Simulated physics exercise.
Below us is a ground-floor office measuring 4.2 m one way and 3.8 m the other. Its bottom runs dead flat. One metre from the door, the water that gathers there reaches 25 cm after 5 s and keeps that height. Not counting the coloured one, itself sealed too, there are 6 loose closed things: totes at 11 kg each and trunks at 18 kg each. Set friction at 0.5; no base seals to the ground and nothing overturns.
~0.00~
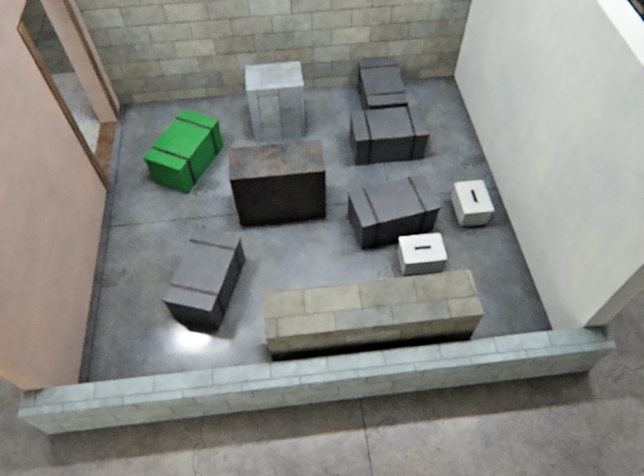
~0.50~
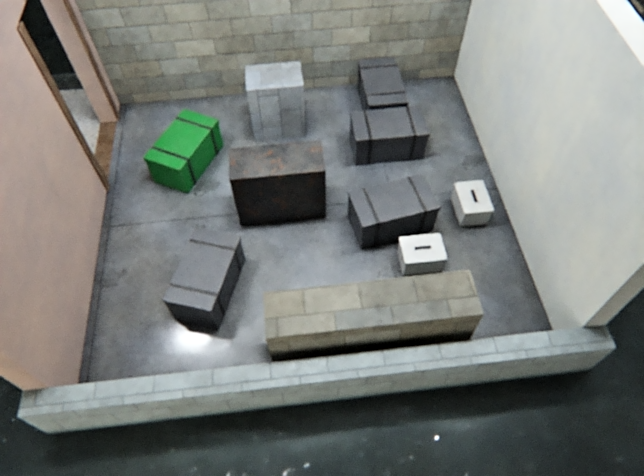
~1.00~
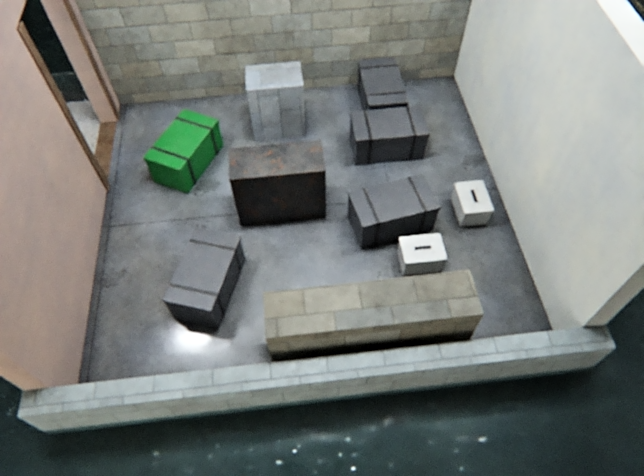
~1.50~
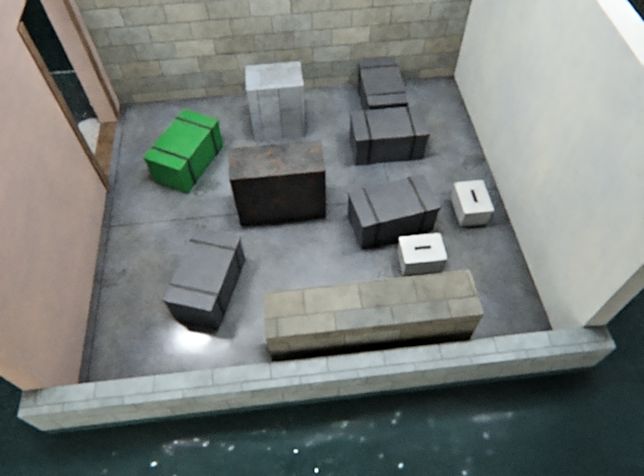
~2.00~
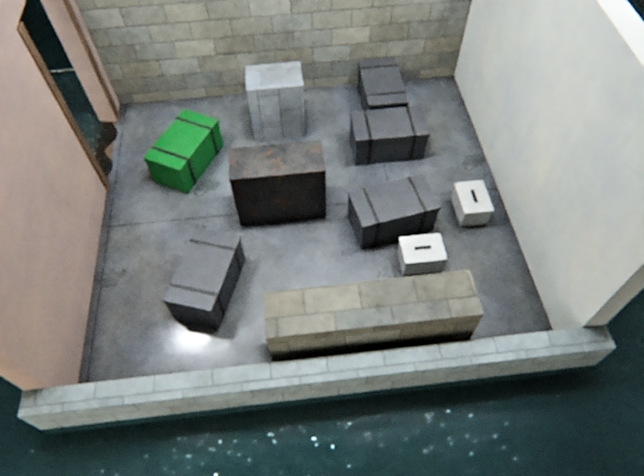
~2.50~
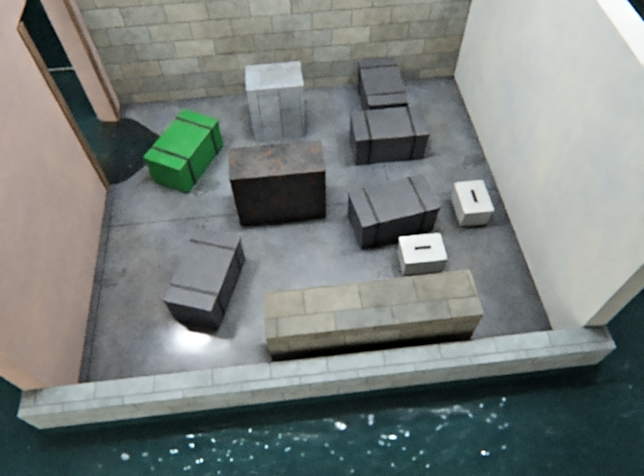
Dark water spreads over the ground outside a walled ground-floor room, seen from high above by a still camera, and glints beyond the low front wall. Inside, a green trunk sits near the left doorway, with dark grey trunks, two small white boxes at right, and pale, brown and tan blocks around the floor. Water then creeps through the doorway in a small dark patch, while everything inside stays put.
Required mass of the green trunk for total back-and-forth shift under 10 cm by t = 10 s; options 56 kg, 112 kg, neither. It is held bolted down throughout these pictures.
Required: 112 kg.
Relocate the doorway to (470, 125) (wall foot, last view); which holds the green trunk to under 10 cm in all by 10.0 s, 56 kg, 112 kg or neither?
Moved there, the light choice works.
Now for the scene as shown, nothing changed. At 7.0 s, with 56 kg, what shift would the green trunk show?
I'd put it at roughly 40 cm.
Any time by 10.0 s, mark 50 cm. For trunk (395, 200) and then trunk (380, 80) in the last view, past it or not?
In turn: Below, beyond.
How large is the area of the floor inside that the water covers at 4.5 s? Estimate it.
That flooded area is roughly 3.5 m2.
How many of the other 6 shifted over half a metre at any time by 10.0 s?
I make it 2.
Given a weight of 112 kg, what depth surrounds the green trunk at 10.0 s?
9 cm, roughly.
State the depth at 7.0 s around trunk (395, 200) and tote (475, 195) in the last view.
0 and 0 cm.
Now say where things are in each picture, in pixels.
The first frame shows the green trunk at (182, 138), on the bottom; water covers 0.0 m2; 0 of 7 have shifted.
The second frame shows the green trunk at (182, 138) rests on the ground; 0.0 m2 under water; 0 of 7 have shifted.
The third frame shows the green trunk at (182, 138) rests on the ground; water covers 0.0 m2; 0 of 7 have shifted.
The fourth frame shows the green trunk at (182, 138) rests on the ground; 0.0 m2 under water; 0 of 7 have shifted.
The fifth frame shows the green trunk at (182, 138) rests on the ground; water covers 0.0 m2; 0 of 7 have shifted.
The sixth frame shows the green trunk at (182, 138) rests on the ground; 0.4 m2 under water; 0 of 7 have shifted.
After 3.5 s the green trunk would be 0 cm from its start with 56 kg and 0 cm from its start with 112 kg; 4 cm of water round it then.
After 4.5 s the green trunk would be 0 cm from its start with 56 kg and 0 cm from its start with 112 kg; 6 cm of water round it then.
After 7.0 s the green trunk would be 35 cm from its start with 56 kg and 0 cm from its start with 112 kg; 8 cm of water round it then.
After 10.0 s the green trunk would be 54 cm from its start with 56 kg and 0 cm from its start with 112 kg; 9 cm of water round it then.
